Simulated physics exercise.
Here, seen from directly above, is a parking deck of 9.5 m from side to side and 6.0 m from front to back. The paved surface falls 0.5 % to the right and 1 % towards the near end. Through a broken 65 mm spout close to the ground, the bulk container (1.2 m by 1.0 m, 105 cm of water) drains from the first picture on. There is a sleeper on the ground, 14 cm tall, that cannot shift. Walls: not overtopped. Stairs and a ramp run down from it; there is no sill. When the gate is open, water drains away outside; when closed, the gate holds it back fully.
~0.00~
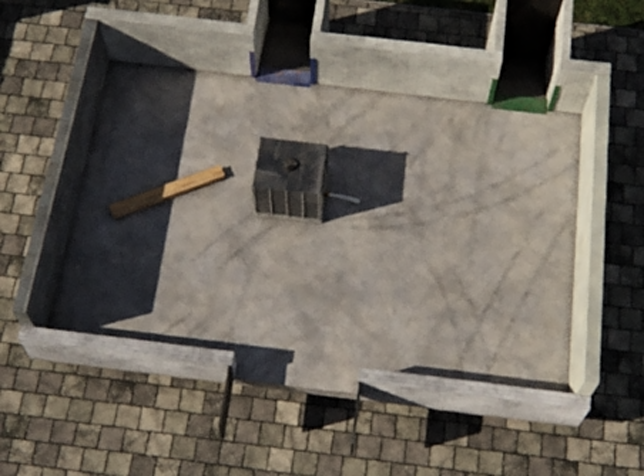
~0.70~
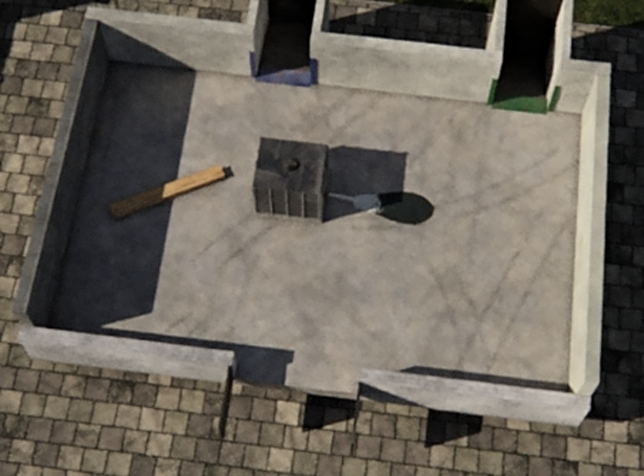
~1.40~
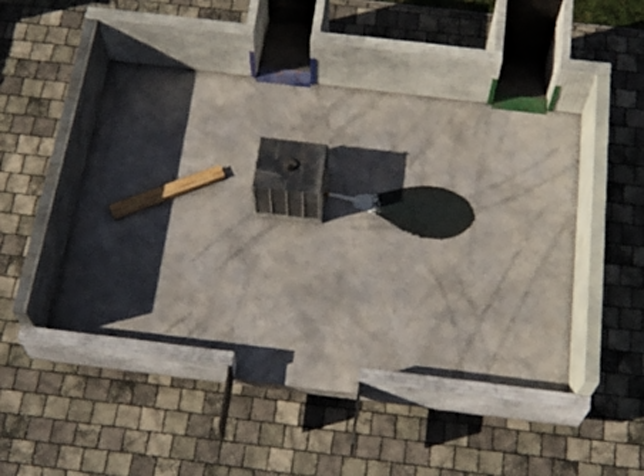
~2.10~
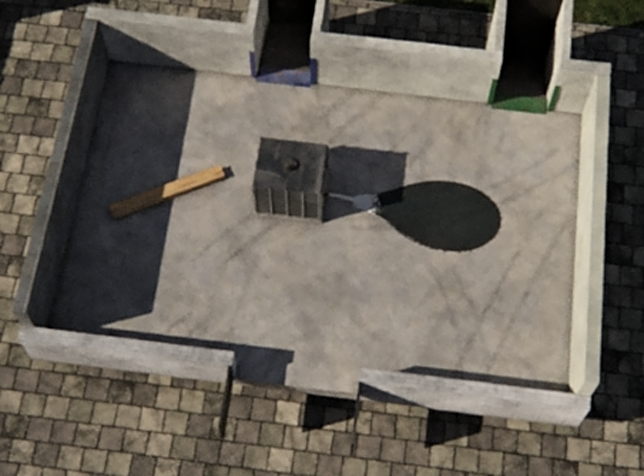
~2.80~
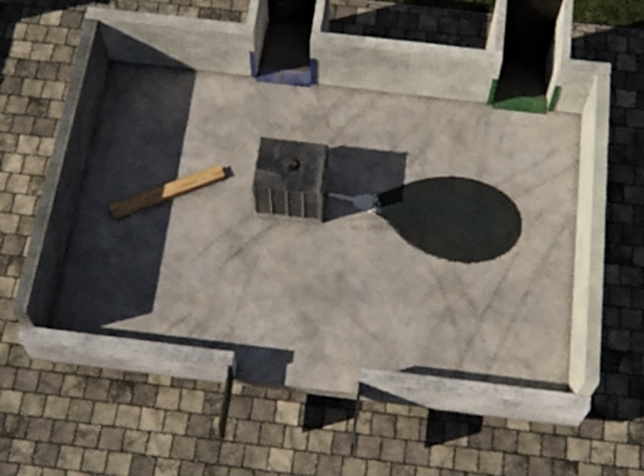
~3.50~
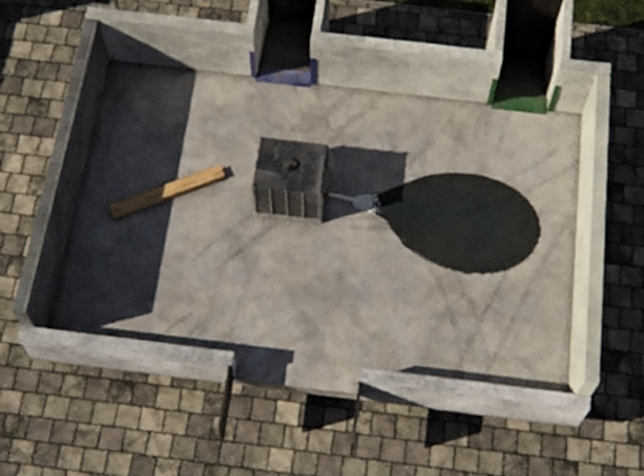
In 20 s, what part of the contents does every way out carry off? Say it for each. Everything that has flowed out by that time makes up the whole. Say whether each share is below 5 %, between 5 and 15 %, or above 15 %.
The gate opening carries off under 5 %. The flight of stairs down (marked green) carries off less than 5 %. The down ramp (marked blue) carries off less than 5 %.
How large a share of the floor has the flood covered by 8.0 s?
It comes to about 15 percent wet.
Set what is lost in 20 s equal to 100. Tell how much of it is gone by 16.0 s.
I'd say some 0 per cent by then.
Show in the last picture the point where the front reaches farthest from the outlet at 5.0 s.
The farthest wet point sits close to (558, 266).
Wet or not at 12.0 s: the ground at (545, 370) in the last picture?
Soaked.
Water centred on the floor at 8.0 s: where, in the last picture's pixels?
(495, 237).
After 5.0 s water covers 10 % of the floor and is deepest (2 cm) near (363, 199); gone so far, the gate opening 0 %, the flight of stairs down (marked green) 0 %, the down ramp (marked blue) 0 %.
After 8.0 s water covers 15 % of the floor and is deepest (2 cm) near (363, 199); gone so far, the gate opening 0 %, the flight of stairs down (marked green) 0 %, the down ramp (marked blue) 0 %.
After 12.0 s water covers 20 % of the floor and is deepest (3 cm) near (561, 406); gone so far, the gate opening 0 %, the flight of stairs down (marked green) 0 %, the down ramp (marked blue) 0 %.
After 16.0 s water covers 20 % of the floor and is deepest (4 cm) near (561, 406); gone so far, the gate opening 0 %, the flight of stairs down (marked green) 0 %, the down ramp (marked blue) 0 %.
After 20.0 s water covers 25 % of the floor and is deepest (4 cm) near (561, 406); gone so far, the gate opening 0 %, the flight of stairs down (marked green) 0 %, the down ramp (marked blue) 0 %.
